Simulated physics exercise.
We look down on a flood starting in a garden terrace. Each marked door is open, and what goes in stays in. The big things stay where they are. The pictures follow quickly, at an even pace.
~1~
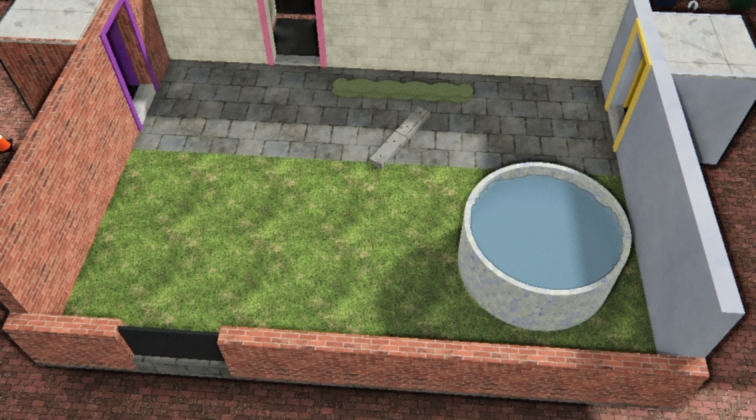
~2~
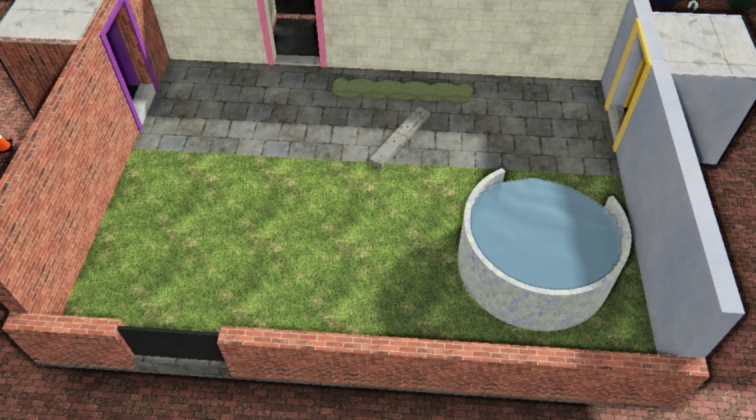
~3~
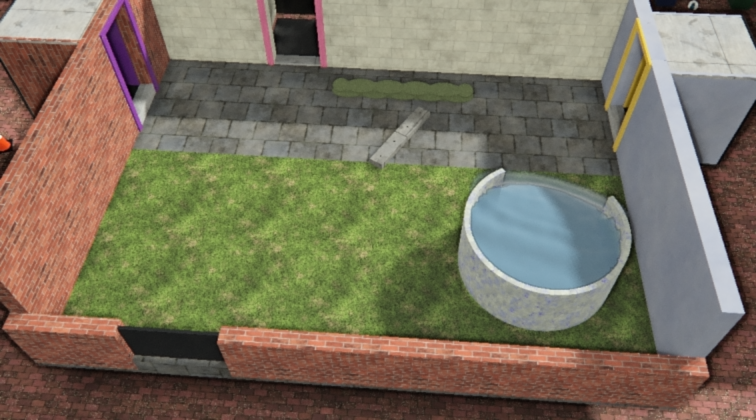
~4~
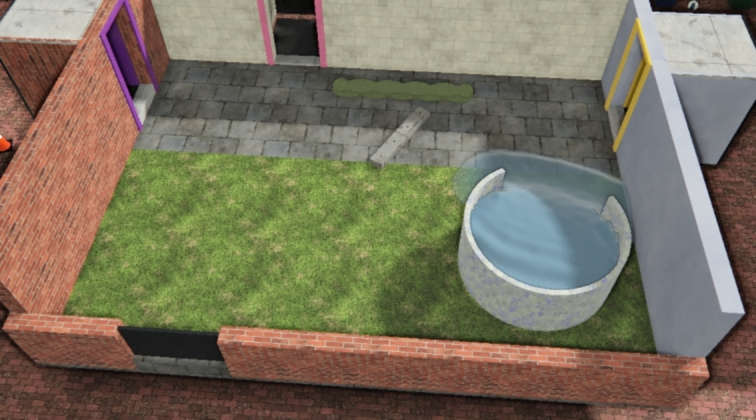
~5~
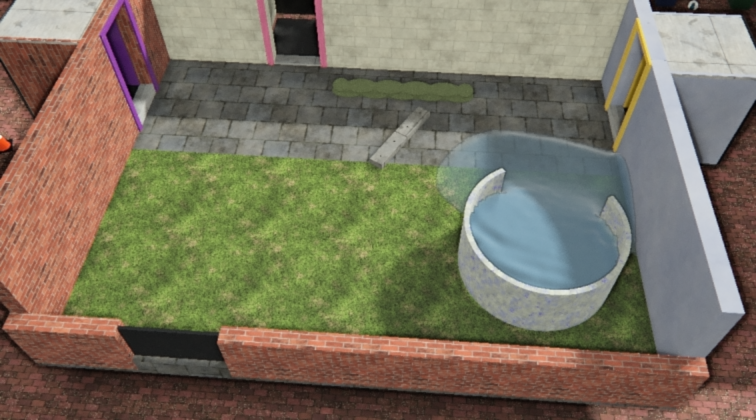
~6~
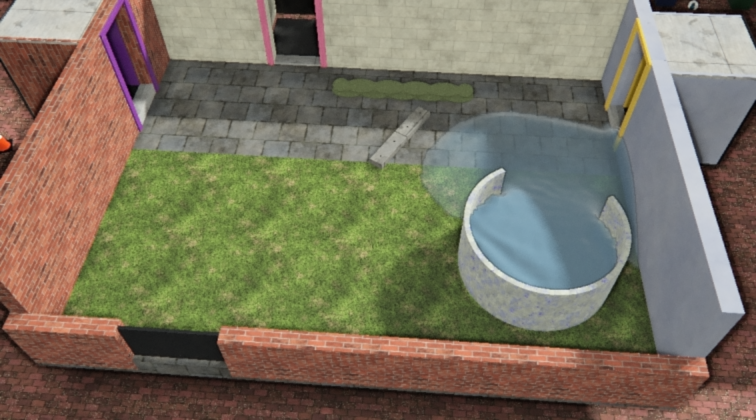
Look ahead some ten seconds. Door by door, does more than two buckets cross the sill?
One by one: The purple door admits no more than that; the pink door lets in a lot; the yellow door lets in a lot.
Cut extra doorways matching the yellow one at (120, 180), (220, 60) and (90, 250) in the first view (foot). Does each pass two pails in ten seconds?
One after the other: Holds, keeps below it, lets less in.
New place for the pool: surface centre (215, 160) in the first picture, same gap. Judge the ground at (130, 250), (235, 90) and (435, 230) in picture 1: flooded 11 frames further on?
In turn: Not flooded, flooded, not flooded.
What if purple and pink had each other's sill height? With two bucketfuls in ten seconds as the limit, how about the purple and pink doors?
Then: Purple door passes that mark, pink door keeps below it.
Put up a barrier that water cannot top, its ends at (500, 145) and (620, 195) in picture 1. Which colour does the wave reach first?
I say the yellow one.
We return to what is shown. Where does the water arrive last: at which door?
Last comes the purple one.
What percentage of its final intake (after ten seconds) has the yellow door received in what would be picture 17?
Some 20 per cent.
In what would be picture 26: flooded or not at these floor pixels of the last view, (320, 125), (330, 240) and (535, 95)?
One after the other: Covered, no water, awash.
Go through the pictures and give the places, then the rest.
Still water in the round tank at (545, 227), in the first frame.
Water pours out on the round tank's far side and has run to a hidden place, in the second frame.
Water pours out on the round tank's far side and has run to (477, 185), in the third frame.
Water pours out on the round tank's far side and has run to (469, 163), in the fourth frame.
Water pours out on the round tank's far side and has run to (476, 138), in the fifth frame.
Water pours out on the round tank's far side and has run to (609, 128), in the sixth frame.
A moment on, water covers 25 % of the floor; the purple door not reached, the pink door not reached, the yellow door under two buckets in.
Next, water covers 30 % of the floor; the purple door not reached, the pink door not reached, the yellow door over two buckets in.
Then, water covers 45 % of the floor; the purple door not reached, the pink door under two buckets in, the yellow door far over two buckets in.
Later, water covers 80 % of the floor; the purple door wet at the sill, nothing in, the pink door over two buckets in, the yellow door far over two buckets in.
In the end, water covers 95 % of the floor; the purple door wet at the sill, nothing in, the pink door over two buckets in, the yellow door far over two buckets in.
